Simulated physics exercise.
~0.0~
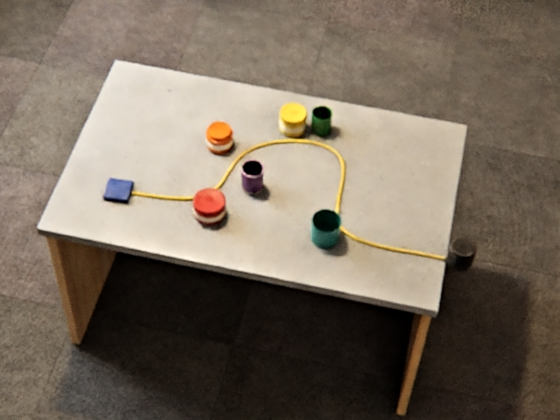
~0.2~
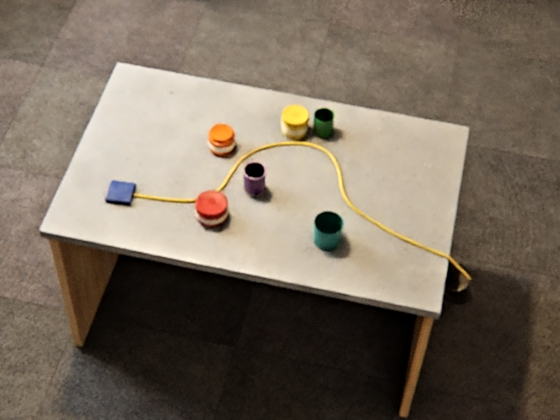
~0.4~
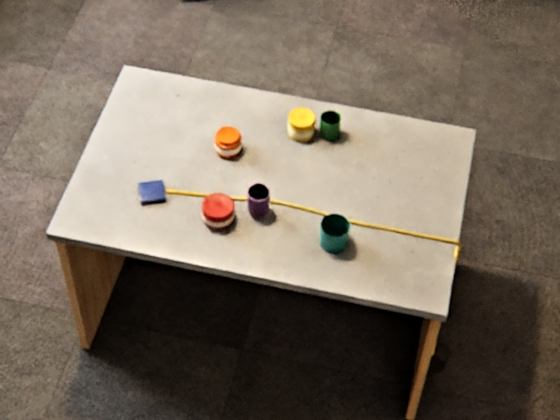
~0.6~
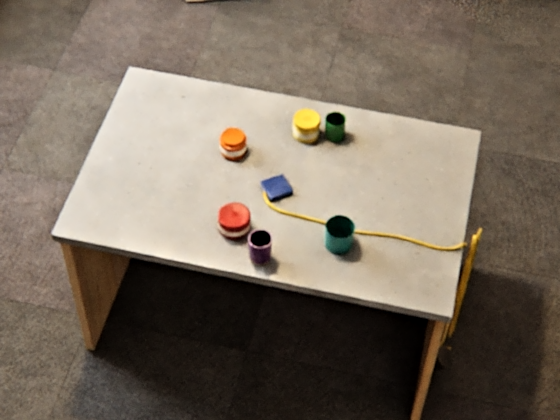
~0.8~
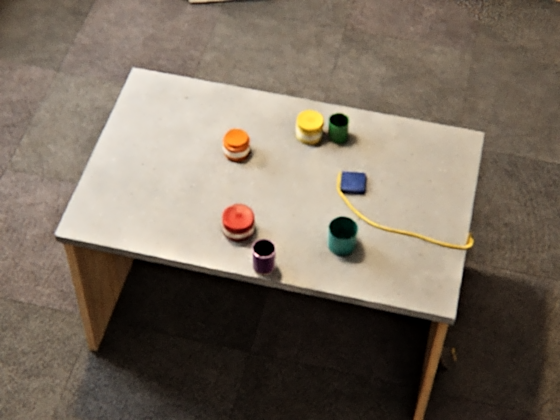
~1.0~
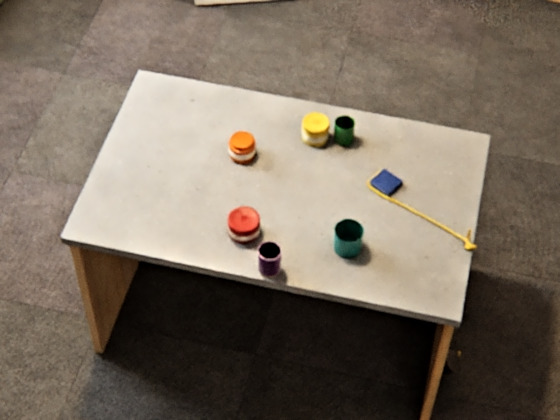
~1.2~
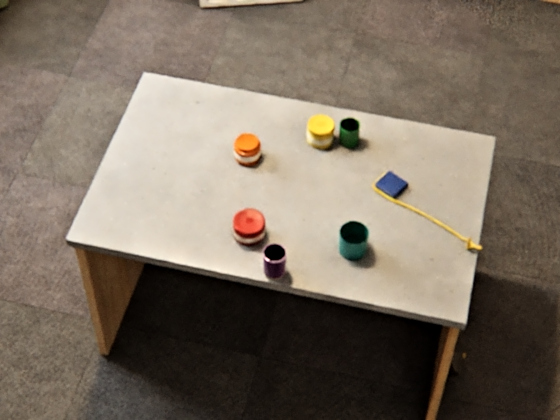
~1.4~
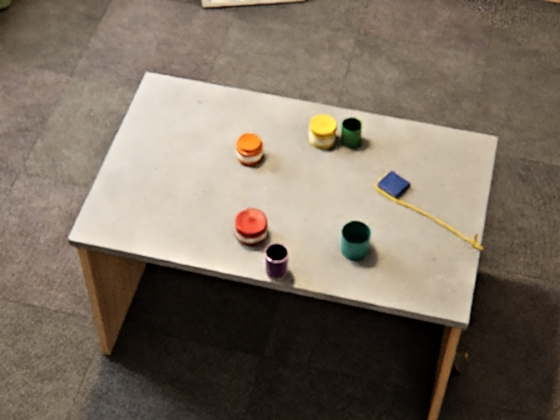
A dark object drops off the desk, dragging the blue phone rightward until it stops near the edge.
